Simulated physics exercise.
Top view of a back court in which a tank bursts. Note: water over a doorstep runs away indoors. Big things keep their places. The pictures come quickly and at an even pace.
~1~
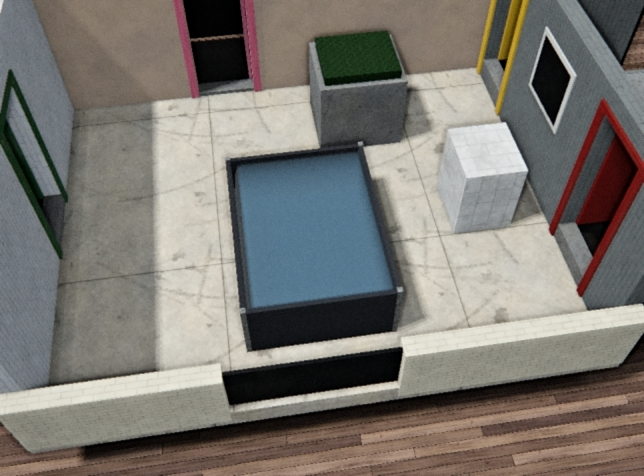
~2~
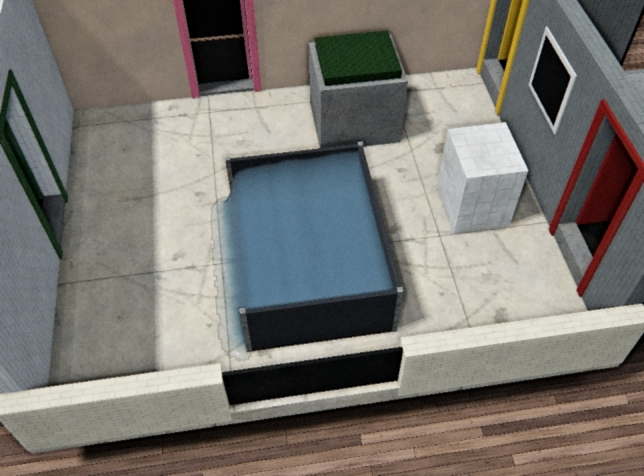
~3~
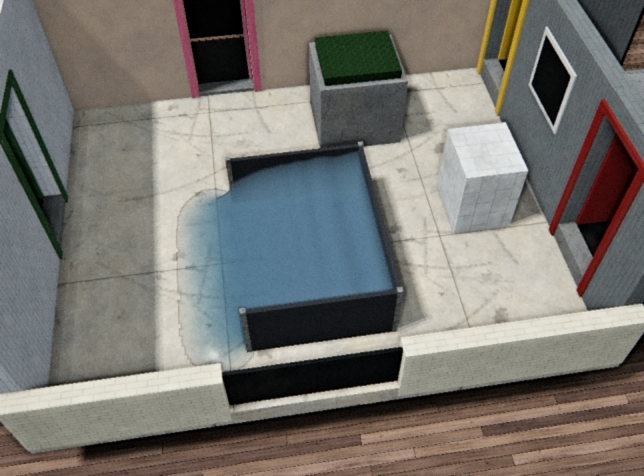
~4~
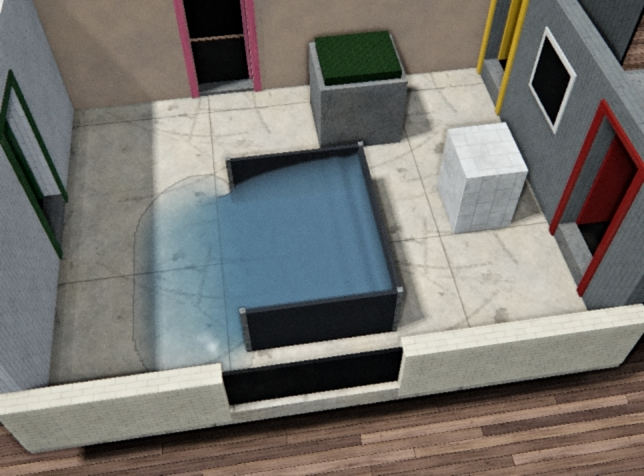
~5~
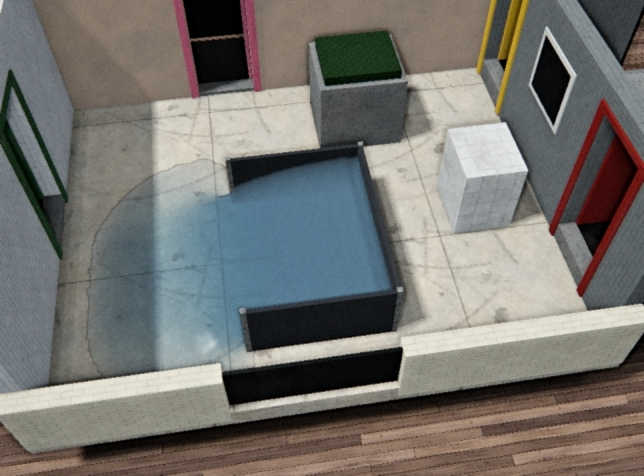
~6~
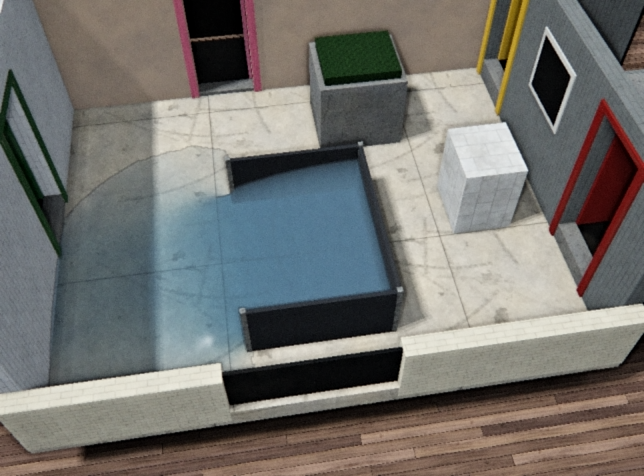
In the video, still blue water fills a dark rectangular tank in a walled court, then pours out through its left side and spreads leftward across the pale floor in a widening, rounded sheet, reaching the left wall.
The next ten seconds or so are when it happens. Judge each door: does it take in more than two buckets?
The yellow door is going to stay inside the allowance. The pink door is going to overshoot the allowance. The green door is going to overshoot the allowance. The red door is going to stay inside the allowance.
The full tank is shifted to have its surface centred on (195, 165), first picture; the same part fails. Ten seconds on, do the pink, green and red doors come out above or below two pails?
Lab note - pink door remains within bounds; green door breaks the limit; red door remains within bounds.
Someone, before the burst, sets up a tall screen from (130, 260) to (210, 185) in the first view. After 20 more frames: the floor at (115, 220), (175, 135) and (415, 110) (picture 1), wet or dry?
Taking the points in turn, they are inundated, inundated and high and dry.
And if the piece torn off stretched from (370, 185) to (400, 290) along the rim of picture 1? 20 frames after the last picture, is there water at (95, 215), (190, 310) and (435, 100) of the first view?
Going in your order, I'd say still bare, then still bare, then drenched.
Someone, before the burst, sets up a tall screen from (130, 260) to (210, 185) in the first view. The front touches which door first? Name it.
Look to the one in green.
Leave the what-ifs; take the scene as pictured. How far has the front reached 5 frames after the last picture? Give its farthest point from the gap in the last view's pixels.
My pick would be pixel (73, 128).
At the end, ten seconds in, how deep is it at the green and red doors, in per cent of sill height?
In order: Roughly 40 and 30 in a hundred.
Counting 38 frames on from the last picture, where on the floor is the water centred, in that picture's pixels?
I'd mark it close to (260, 212).
A moment on, water covers 35 % of the floor; the yellow door not reached, the pink door not reached, the green door over two buckets in, the red door not reached.
Next, water covers 35 % of the floor; the yellow door not reached, the pink door not reached, the green door far over two buckets in, the red door not reached.
Then, water covers 55 % of the floor; the yellow door not reached, the pink door wet at the sill, nothing in, the green door far over two buckets in, the red door not reached.
Later, water covers 85 % of the floor; the yellow door wet at the sill, nothing in, the pink door over two buckets in, the green door far over two buckets in, the red door wet at the sill, nothing in.
In the end, water covers 100 % of the floor; the yellow door wet at the sill, nothing in, the pink door over two buckets in, the green door far over two buckets in, the red door wet at the sill, nothing in.
